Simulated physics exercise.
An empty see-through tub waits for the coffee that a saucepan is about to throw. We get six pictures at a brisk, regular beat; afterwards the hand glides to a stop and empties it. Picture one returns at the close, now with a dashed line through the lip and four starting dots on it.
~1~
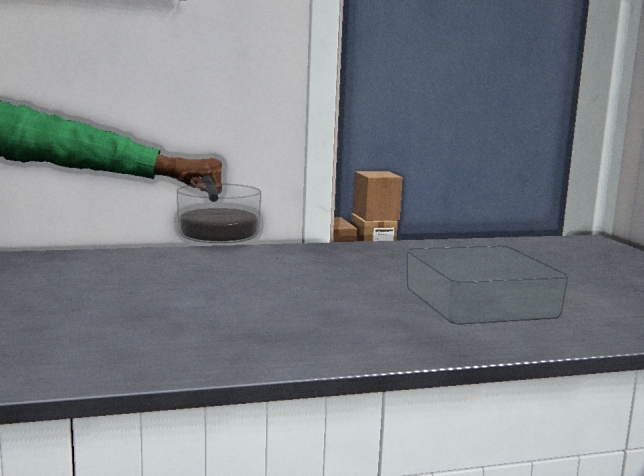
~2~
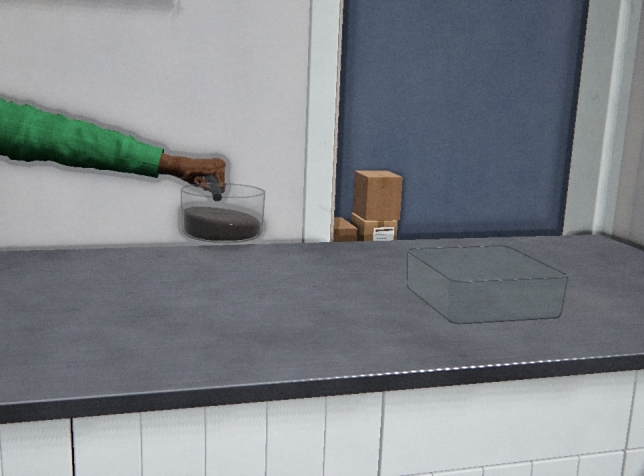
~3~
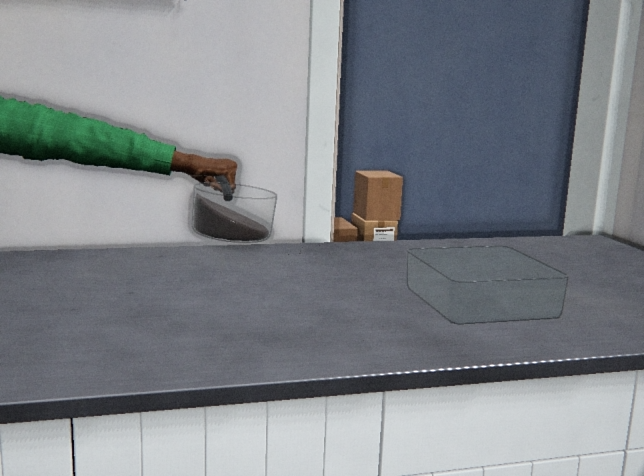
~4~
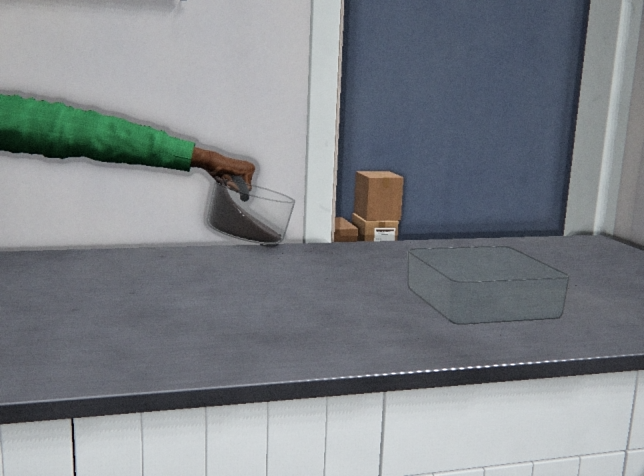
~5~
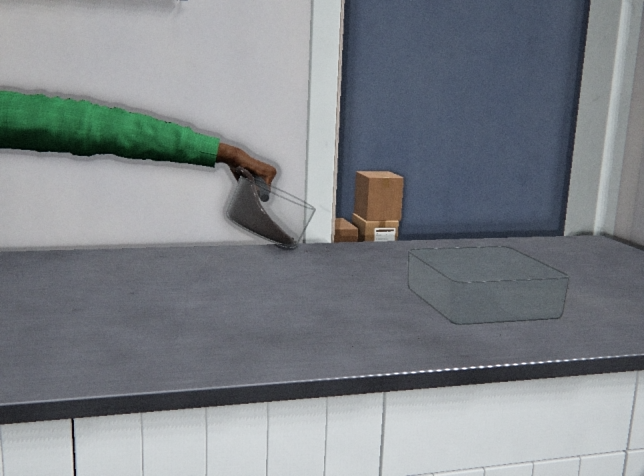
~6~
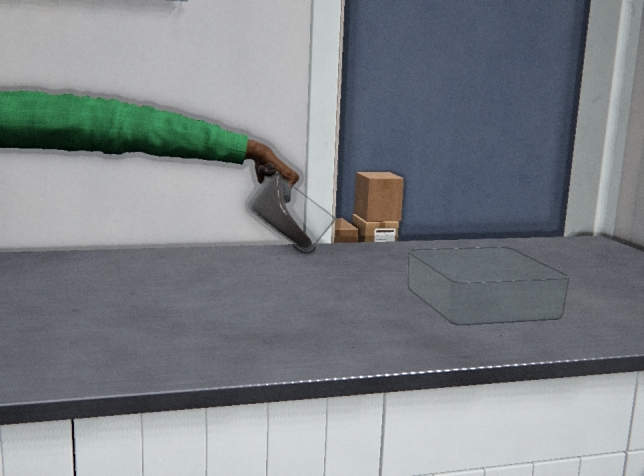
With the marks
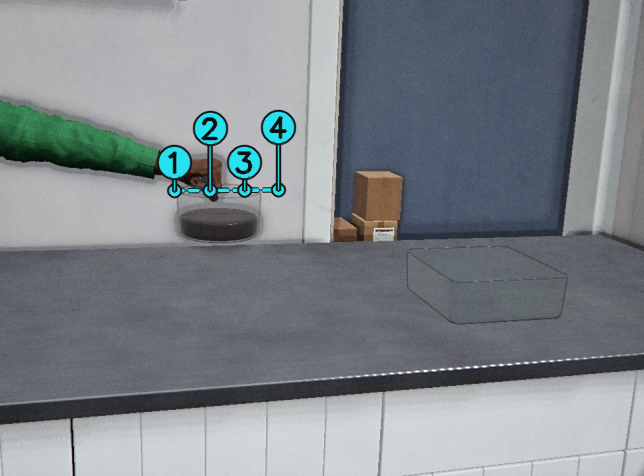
In this clip, a green-sleeved arm holds a clear round container of dark liquid above a gray counter, then moves it rightward while tilting it increasingly, the liquid slanting toward its lower rim, as an empty see-through tub sits still.
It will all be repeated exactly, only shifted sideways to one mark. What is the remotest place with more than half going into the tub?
Spot 4 just does it.
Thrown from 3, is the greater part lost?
Yes, that goes wrong.
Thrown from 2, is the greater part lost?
Yes, it does.
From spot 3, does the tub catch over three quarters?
No, less.
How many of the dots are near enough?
One of them.
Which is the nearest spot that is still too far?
That is spot 3.
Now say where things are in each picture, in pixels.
Upright, lip at (259, 190); tub from (447, 324) to (560, 317); nothing has left yet.
Upright, lip at (263, 190); nothing has left yet.
Tipped about 6°, lip at (275, 193); nothing has left yet.
Tipped about 13°, lip at (292, 199); nothing has left yet.
Tipped about 24°, lip at (313, 207); coffee is over the rim, down to (251, 179).
Tipped about 36°, lip at (333, 216); coffee is over the rim, down to (279, 175).
On the marked copy, 1 at (174, 190); 2 at (210, 190); 3 at (244, 190); 4 at (278, 189).
For spot 1, about 4 % lands in the tub, 91 % falls short and 5 % goes beside or beyond.
For spot 2, about 14 % lands in the tub, 75 % falls short and 11 % goes beside or beyond.
For spot 3, about 32 % lands in the tub, 54 % falls short and 13 % goes beside or beyond.
For spot 4, about 66 % lands in the tub, 31 % falls short and 4 % goes beside or beyond.
